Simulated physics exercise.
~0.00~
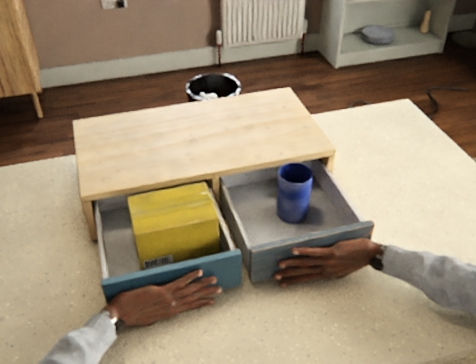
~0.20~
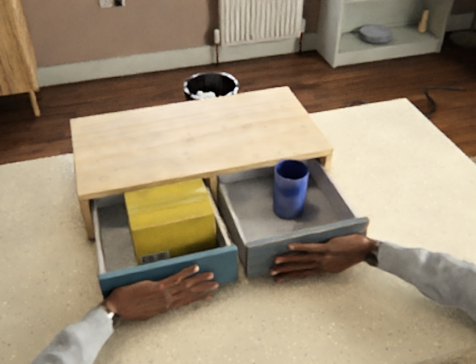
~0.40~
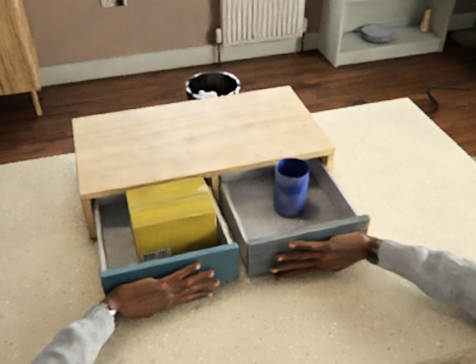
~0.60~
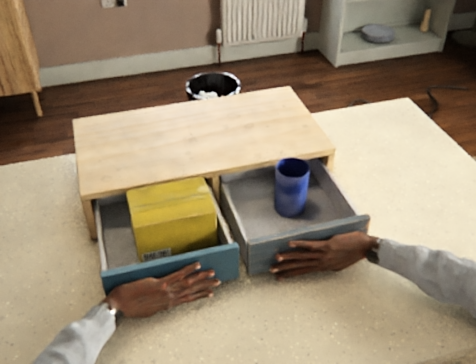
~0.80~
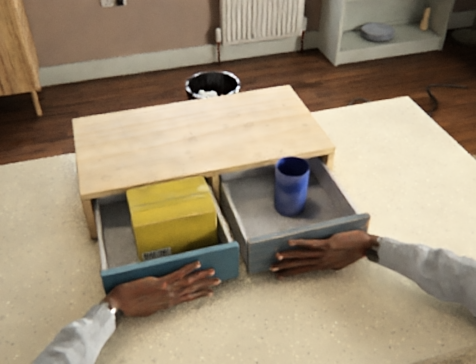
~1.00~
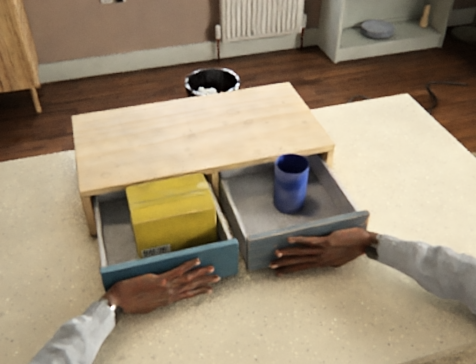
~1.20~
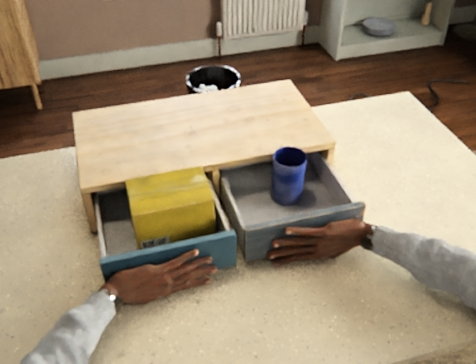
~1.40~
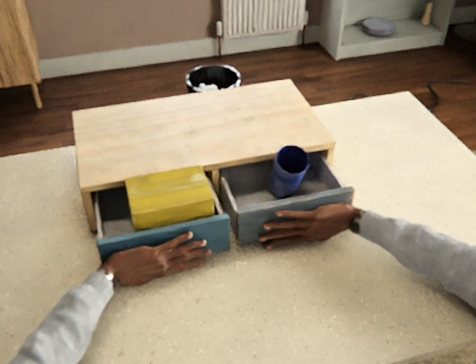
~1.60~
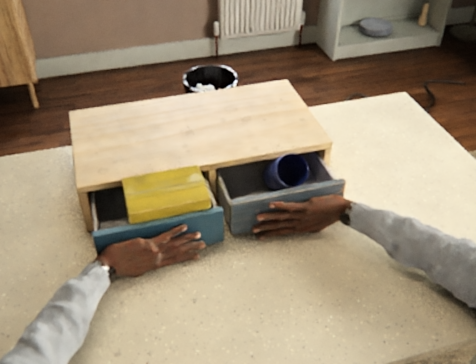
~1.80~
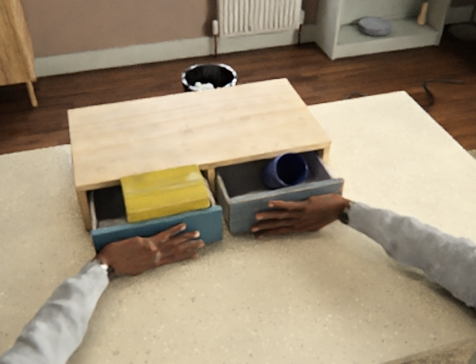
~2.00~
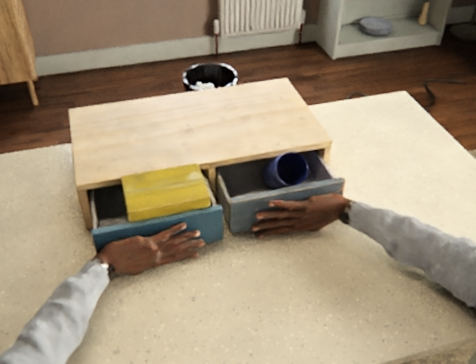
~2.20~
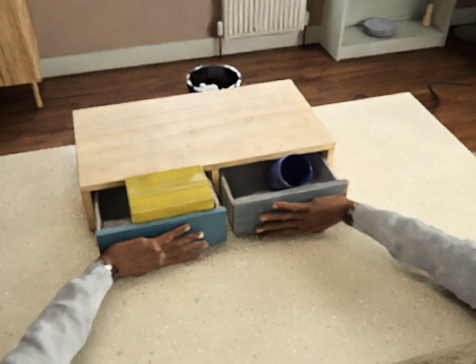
Two drawers stand pulled out of a small pale wooden chest on a light speckled surface, seen from above and in front, with a radiator and a dark bin behind. The left drawer, with a teal front, holds a yellow box, and the grey right one holds an upright blue beaker. A hand rests on each front, still at first. Then both hands push the drawers inward together, and the beaker tips into a lean as the right drawer slides in. Both drawers stop partway and stay there, still open, with the hands against them.
